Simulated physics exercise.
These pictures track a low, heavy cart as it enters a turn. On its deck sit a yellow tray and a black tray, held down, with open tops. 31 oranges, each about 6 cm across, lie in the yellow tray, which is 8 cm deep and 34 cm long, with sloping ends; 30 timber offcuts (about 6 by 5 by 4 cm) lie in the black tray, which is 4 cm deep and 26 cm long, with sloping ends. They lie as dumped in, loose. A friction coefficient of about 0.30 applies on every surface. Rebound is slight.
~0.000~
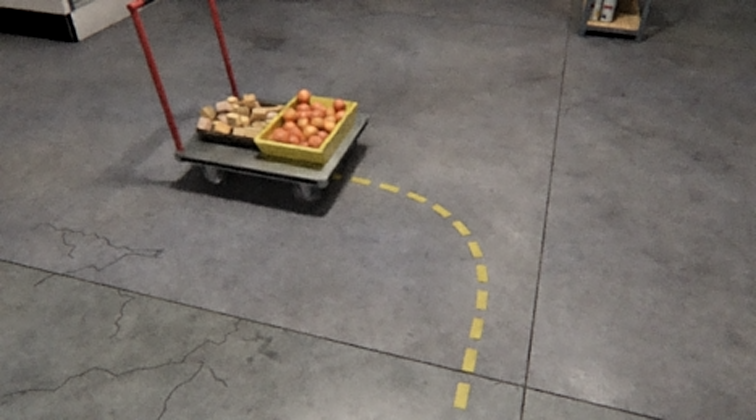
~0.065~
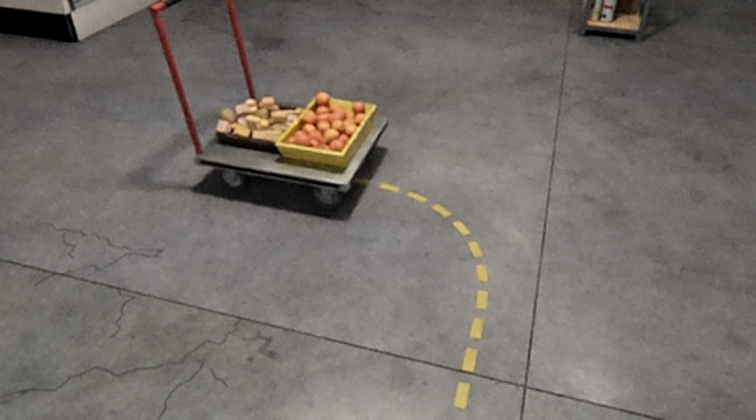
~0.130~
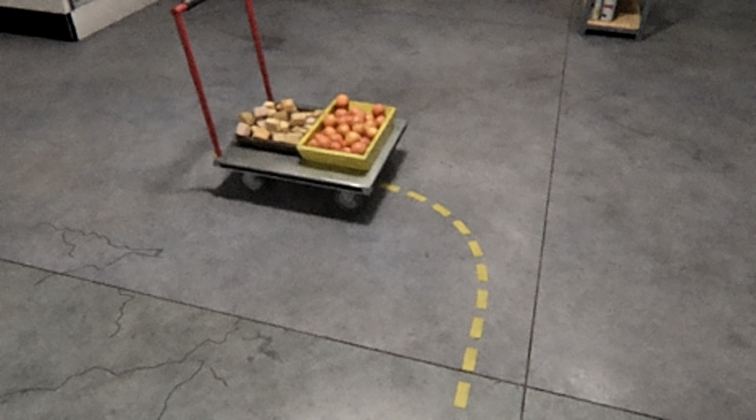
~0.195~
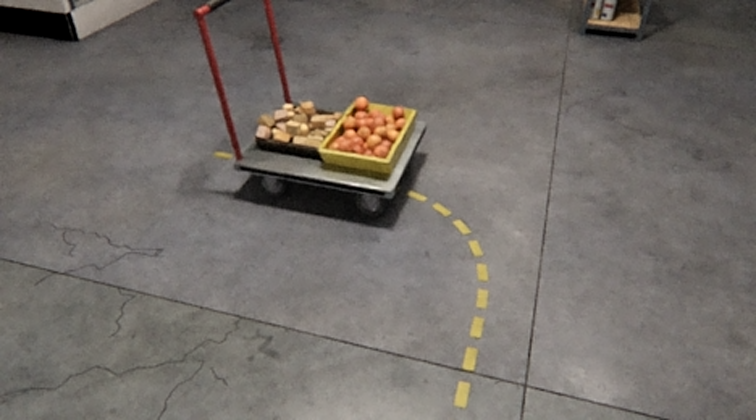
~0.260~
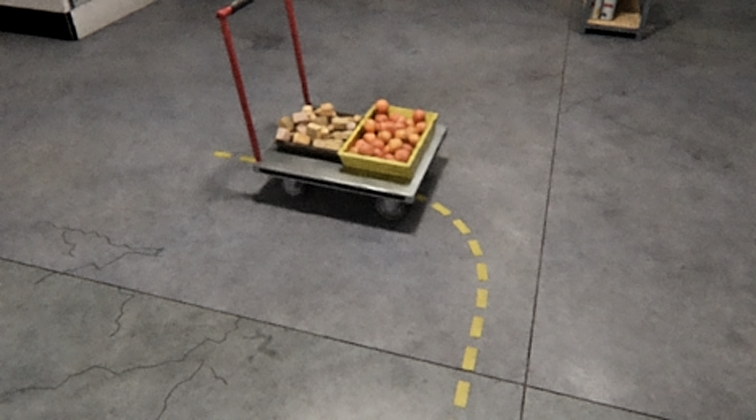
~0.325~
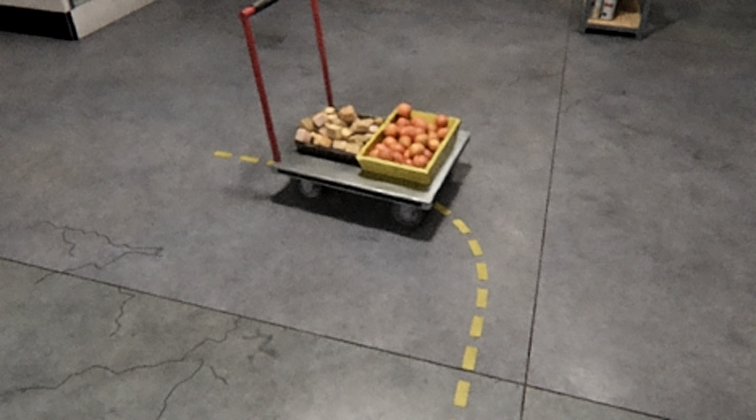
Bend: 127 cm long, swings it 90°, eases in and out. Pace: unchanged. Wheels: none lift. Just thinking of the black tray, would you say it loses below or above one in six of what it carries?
I'd say below one in six.
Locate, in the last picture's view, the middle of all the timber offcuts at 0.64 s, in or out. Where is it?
Somewhere around pixel (443, 155).
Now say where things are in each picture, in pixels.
In the first frame (we follow the rim corner now nearest the camera), black tray (its farthest corner) at (232, 98); yellow tray at (321, 149); turned 0°, 0 cm rolled; nothing out yet.
In the second frame, black tray at (250, 100); yellow tray at (343, 153); turned 0°, 9 cm rolled.
In the third frame, black tray at (268, 102); yellow tray at (365, 156); turned 0°, 19 cm rolled.
In the fourth frame, black tray at (287, 105); yellow tray at (388, 159); turned 0°, 28 cm rolled.
In the fifth frame, black tray at (307, 107); yellow tray at (409, 164); turned 1°, 37 cm rolled.
In the sixth frame, black tray at (329, 108); yellow tray at (427, 170); turned 5°, 47 cm rolled; nothing out yet.
After 0.64 s, 0 of 31 out of the yellow tray and 0 of 30 out of the black tray.
After 0.81 s, 0 of 31 out of the yellow tray and 2 of 30 out of the black tray.
After 1.08 s, 0 of 31 out of the yellow tray and 2 of 30 out of the black tray.
When it is over (at 1.53 s), 0 of 31 out of the yellow tray and 2 of 30 out of the black tray. Asked share, 2 of 30, 7 per cent.
